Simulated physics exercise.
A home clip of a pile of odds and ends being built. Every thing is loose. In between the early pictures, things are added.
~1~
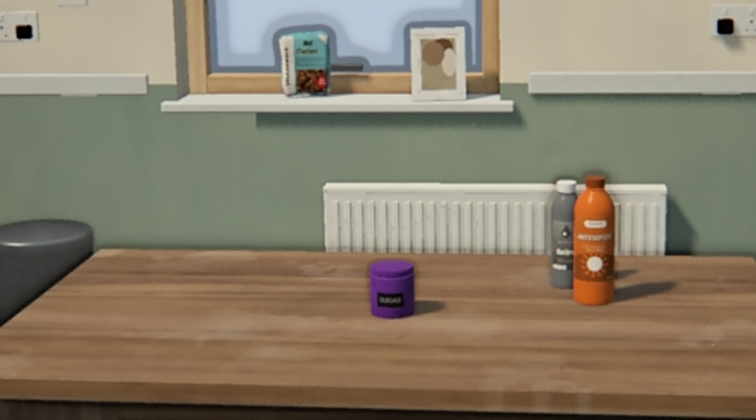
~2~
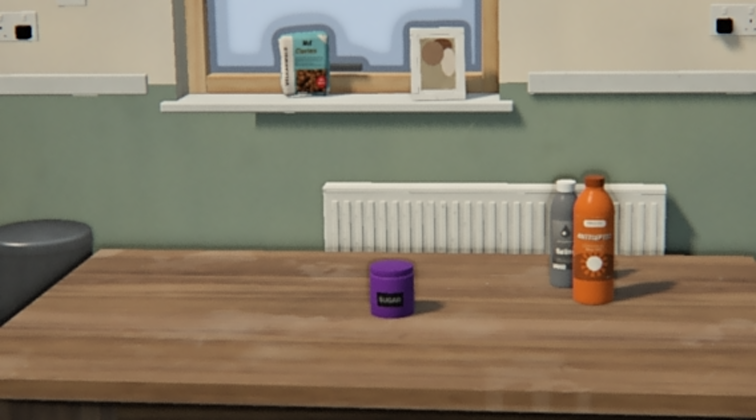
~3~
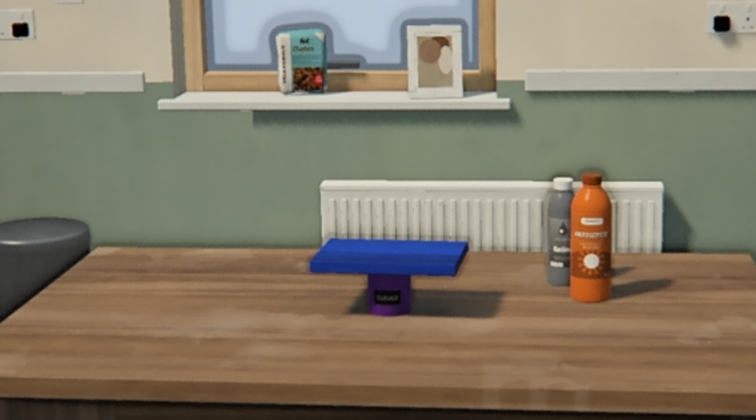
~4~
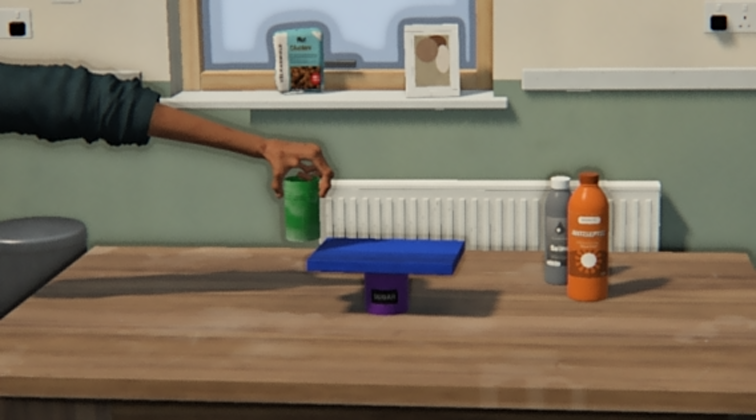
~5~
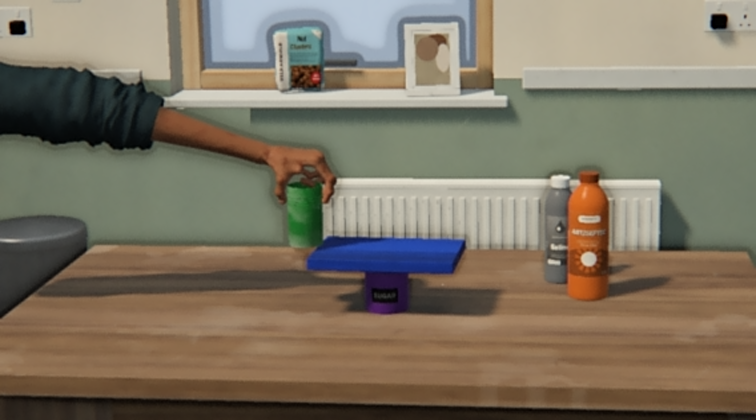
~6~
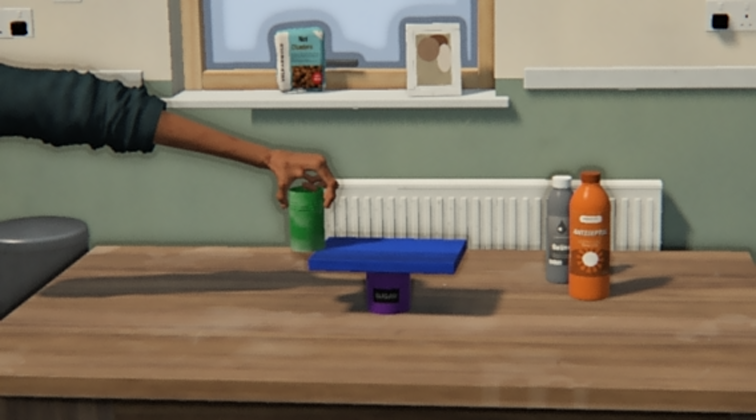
A blue slab appeared on top of a small purple jar on the wooden table, and then a hand reached in from the left and lowered a green cup to the slab's left end.
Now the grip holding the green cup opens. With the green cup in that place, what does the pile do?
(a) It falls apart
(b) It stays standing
a.
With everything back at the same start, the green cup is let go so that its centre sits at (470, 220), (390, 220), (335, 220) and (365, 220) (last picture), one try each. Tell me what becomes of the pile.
The pile collapses the first time, remains standing the second time, remains standing the third time and remains standing the fourth time.
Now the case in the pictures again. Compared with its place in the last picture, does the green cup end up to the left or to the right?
It shifts to the viewer's left.
Then, 0.40 s on from there, green cup now fallen.
Then, 0.50 s on from there, things are still on the move.
Then, 1.50 s on from there, nothing new.
In the end, fallen, green cup; the other 4 unmoved. At the end, from the last picture's camera, green cup near (232, 288). The pile gives way.
